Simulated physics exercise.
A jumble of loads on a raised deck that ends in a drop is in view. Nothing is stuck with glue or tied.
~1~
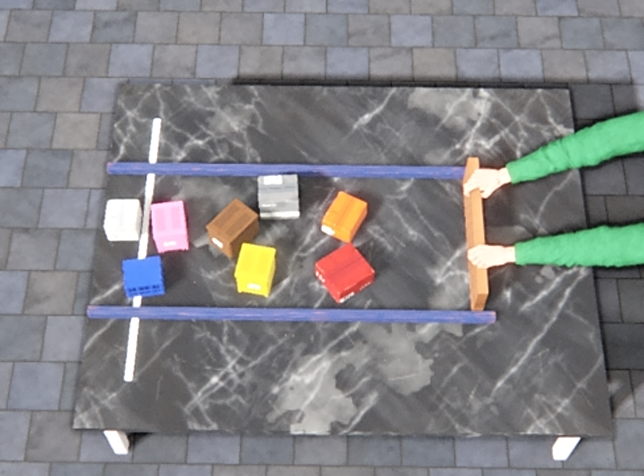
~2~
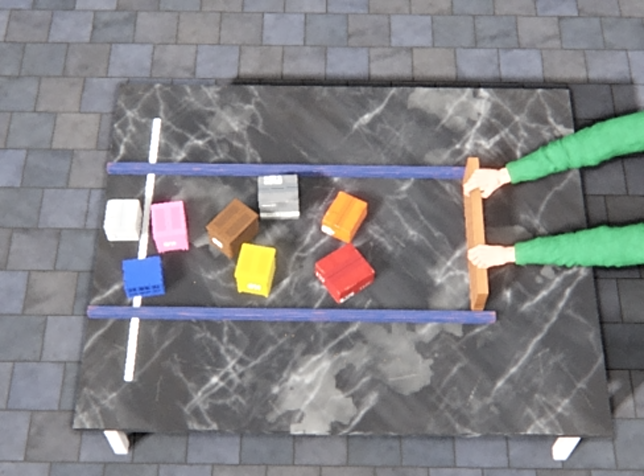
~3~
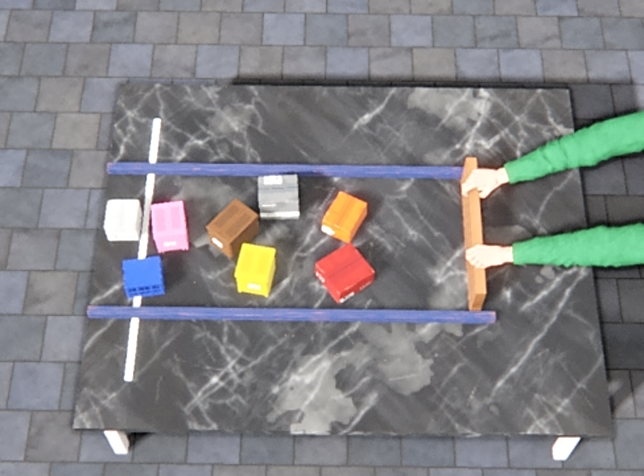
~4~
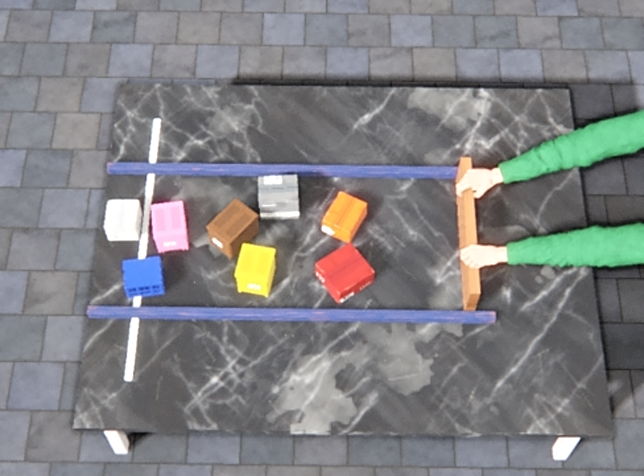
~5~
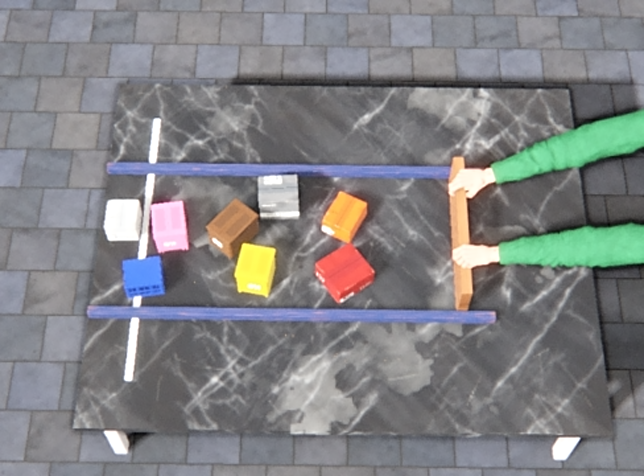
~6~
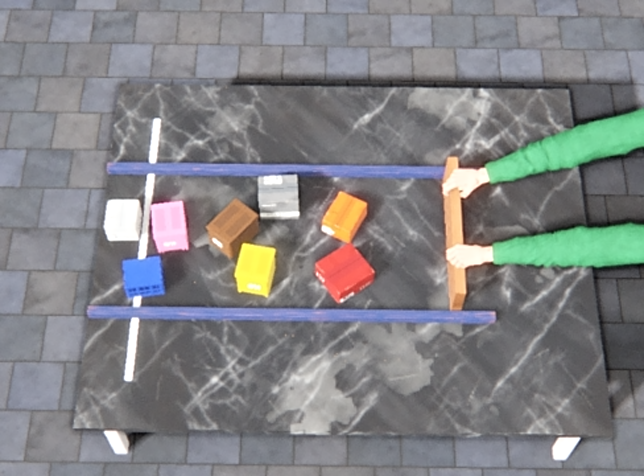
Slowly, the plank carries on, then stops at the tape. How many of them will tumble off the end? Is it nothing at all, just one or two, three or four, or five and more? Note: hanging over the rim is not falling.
The number sent down is large, five or above.
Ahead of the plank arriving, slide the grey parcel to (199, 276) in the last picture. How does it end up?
Started there, the object drops over the edge.
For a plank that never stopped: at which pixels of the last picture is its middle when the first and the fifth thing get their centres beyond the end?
At (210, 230) for the first, at (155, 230) for the fifth.
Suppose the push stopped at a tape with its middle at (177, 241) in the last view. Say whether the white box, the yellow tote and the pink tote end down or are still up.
Here's how it goes: The white box ends up below, the yellow tote stays where it is, and the pink tote ends up below.
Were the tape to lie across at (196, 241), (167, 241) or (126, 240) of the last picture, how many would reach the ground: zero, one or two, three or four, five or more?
In that order: One or two; three or four; more than four.
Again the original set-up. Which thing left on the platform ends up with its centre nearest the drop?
It's the red parcel that ends nearest.
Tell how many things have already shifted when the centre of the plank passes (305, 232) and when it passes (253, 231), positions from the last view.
At that stage 4; at the next, 6.
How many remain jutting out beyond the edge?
Expected count: 0.
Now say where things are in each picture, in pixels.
White box (124, 220); blue crate (144, 277); pink tote (170, 227); plank (475, 234); tape (144, 240), in the first frame.
Blue crate (144, 277); plank (475, 234), in the second frame.
Pink tote (170, 227); orange parcel (345, 217), in the third frame.
White box (124, 220); red parcel (345, 273), in the fourth frame.
Blue crate (144, 277); grey parcel (279, 198), in the fifth frame.
White box (124, 220); blue crate (144, 277); pink tote (170, 227); plank (454, 234); tape (144, 240), in the sixth frame.
A little later, none off yet; white box at rest near (124, 220); blue crate at rest near (144, 277); pink tote at rest near (170, 227).
When it is over, the number that fall off is five or more; down, yellow tote, brown tote, pink tote, blue crate and white box.
